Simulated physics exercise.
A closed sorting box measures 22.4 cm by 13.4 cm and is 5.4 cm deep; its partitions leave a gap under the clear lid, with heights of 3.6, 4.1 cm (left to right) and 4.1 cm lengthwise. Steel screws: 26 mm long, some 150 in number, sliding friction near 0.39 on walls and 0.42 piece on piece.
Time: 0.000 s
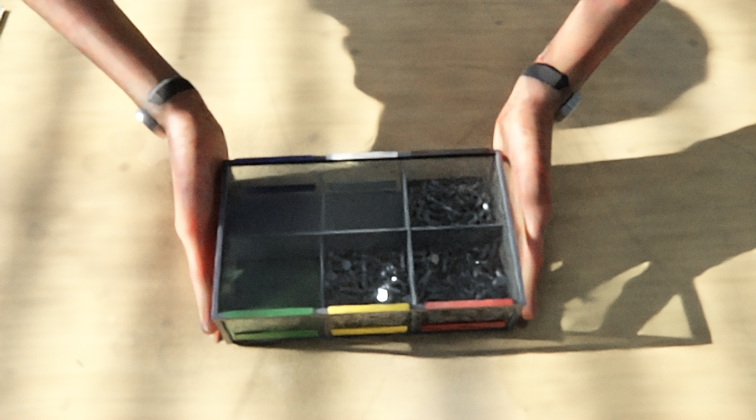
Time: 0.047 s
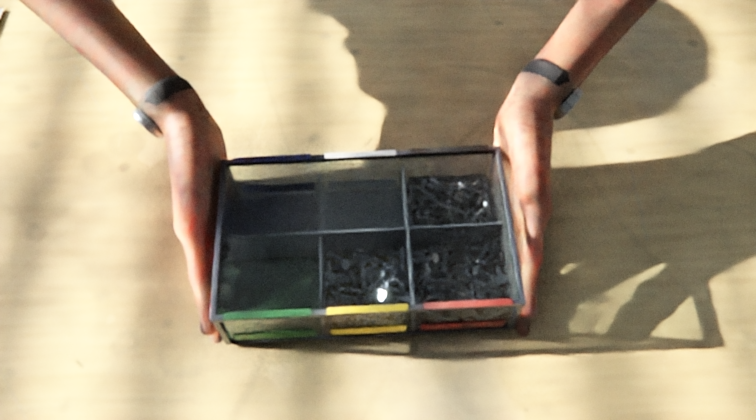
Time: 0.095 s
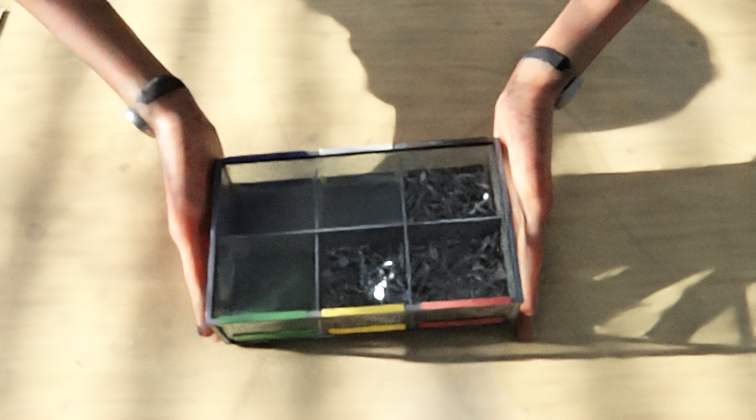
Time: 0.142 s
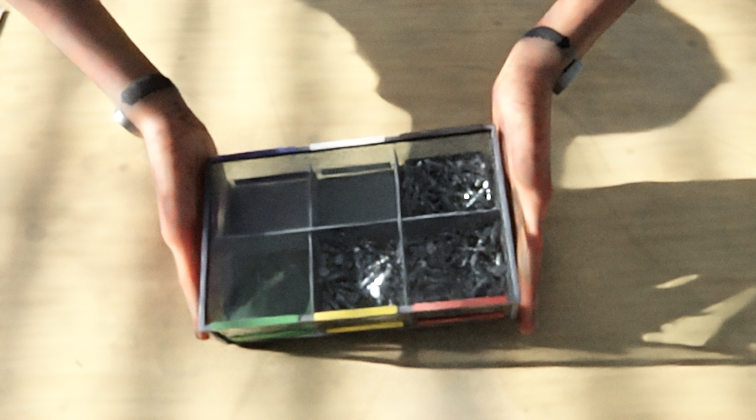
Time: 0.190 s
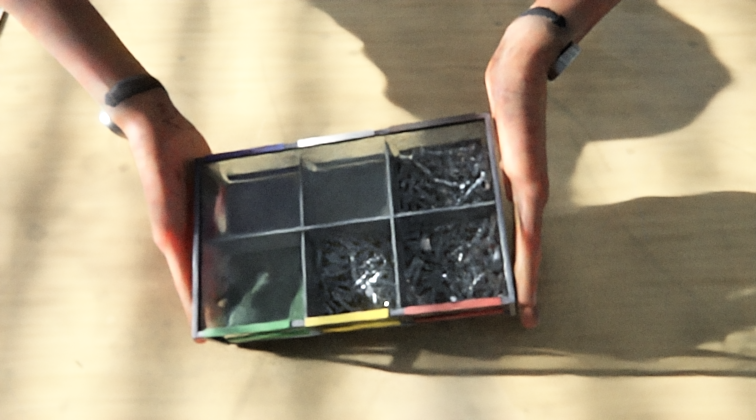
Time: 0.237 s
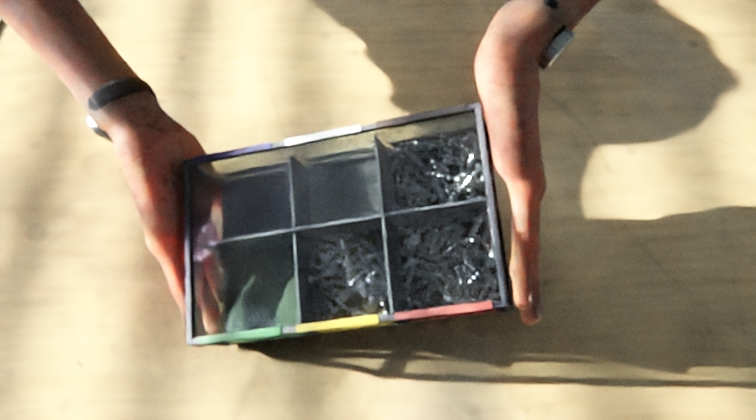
At a pale wooden table in sunlight, two hands held a clear-lidded sorting box with dark metal pieces in three of its six compartments, then turned it slightly counterclockwise, its left side lowering.
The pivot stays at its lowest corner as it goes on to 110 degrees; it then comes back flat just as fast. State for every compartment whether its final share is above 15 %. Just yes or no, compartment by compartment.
Red gets a yes, blue gets a no, green gets a no, yellow gets a yes, white gets a no, black gets a yes.
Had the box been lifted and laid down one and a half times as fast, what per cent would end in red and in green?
Red 35 %; green 5 %.
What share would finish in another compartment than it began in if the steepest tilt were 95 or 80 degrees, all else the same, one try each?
Roughly 10 percent for the first try and 5 percent for the second.
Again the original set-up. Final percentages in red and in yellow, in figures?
Red 40; yellow 30.
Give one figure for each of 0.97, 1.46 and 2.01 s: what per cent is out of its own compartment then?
In order, some 10, 10 and 10.
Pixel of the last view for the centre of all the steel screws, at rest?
When it all comes to rest, the middle is near (426, 291).
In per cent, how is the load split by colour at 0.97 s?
You'd see red at 40, blue at 0, green at 5, yellow at 30, white at 0 and black at 25 per cent.
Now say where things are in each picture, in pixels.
In the first frame, box tilt 0 degrees, front corners at (218, 315) and (520, 301); red 40 %, yellow 30 %, black 30 %.
In the second frame, box tilt 1 degrees, front corners at (216, 316) and (520, 300).
In the third frame, box tilt 5 degrees, front corners at (212, 320) and (518, 298), lowest corner left front.
In the fourth frame, box tilt 11 degrees, front corners at (206, 326) and (515, 297), lowest corner left front.
In the fifth frame, box tilt 18 degrees, front corners at (199, 332) and (509, 298), lowest corner left front.
In the sixth frame, box tilt 24 degrees, front corners at (194, 339) and (501, 301), lowest corner left front; red 40 %, yellow 30 %, black 30 %. The box's pace is about 135 degrees a second.
After 0.97 s, tilt 109 degrees; red 40 %, green 5 %, yellow 30 %, black 25 %.
After 1.46 s, tilt 47 degrees; red 40 %, green 5 %, yellow 30 %, black 25 %.
Then, at 2.01 s, tilt 0 degrees; red 40 %, green 5 %, yellow 30 %, black 25 %.
By 2.6 s all is still; red 40 %, blue 0 %, green 5 %, yellow 30 %, white 0 %, black 25 %.
